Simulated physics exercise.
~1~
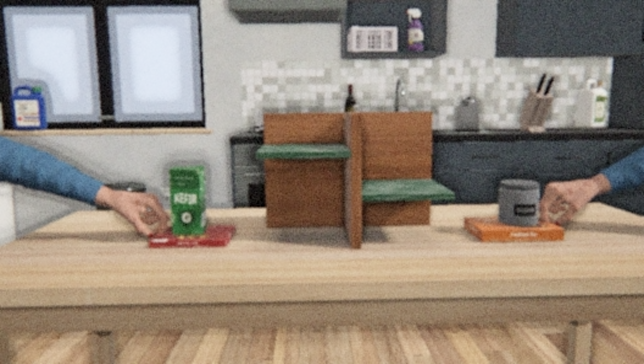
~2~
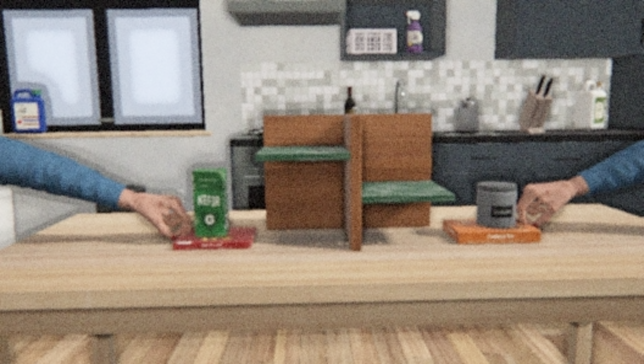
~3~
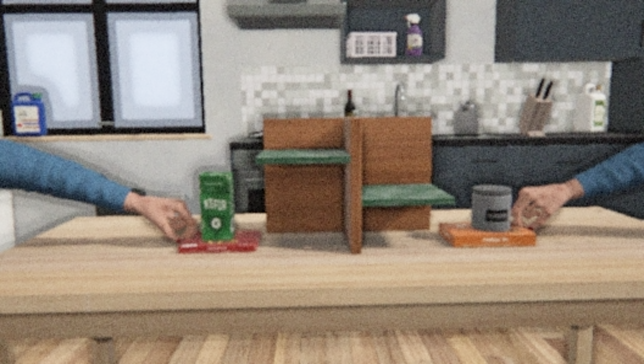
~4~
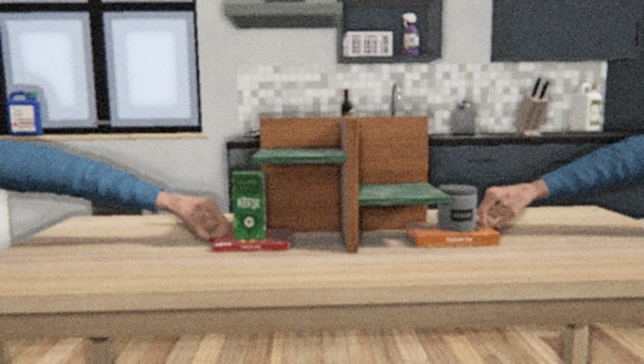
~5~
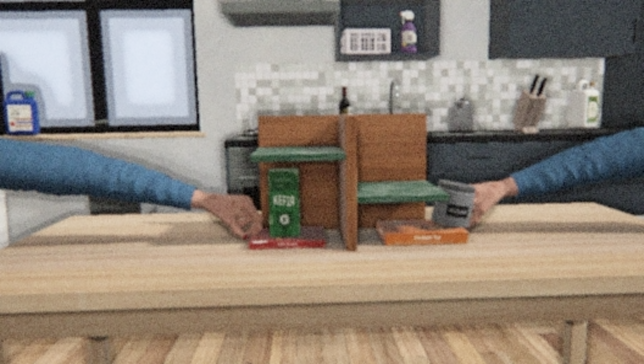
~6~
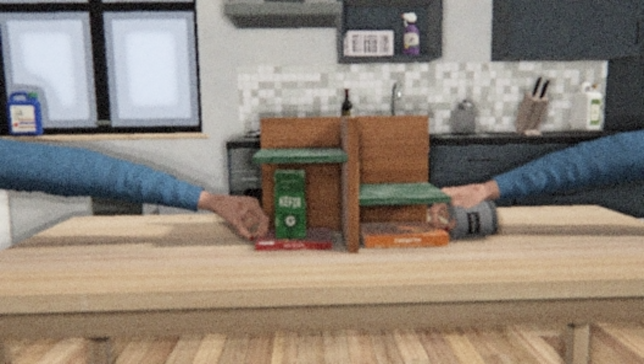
The video shows two hands sliding a red packet carrying an upright green carton and an orange packet carrying a grey jar inward beneath low green shelves. The carton rides underneath untouched, while the jar strikes the right shelf, slides back and ends tipped over beside its packet.
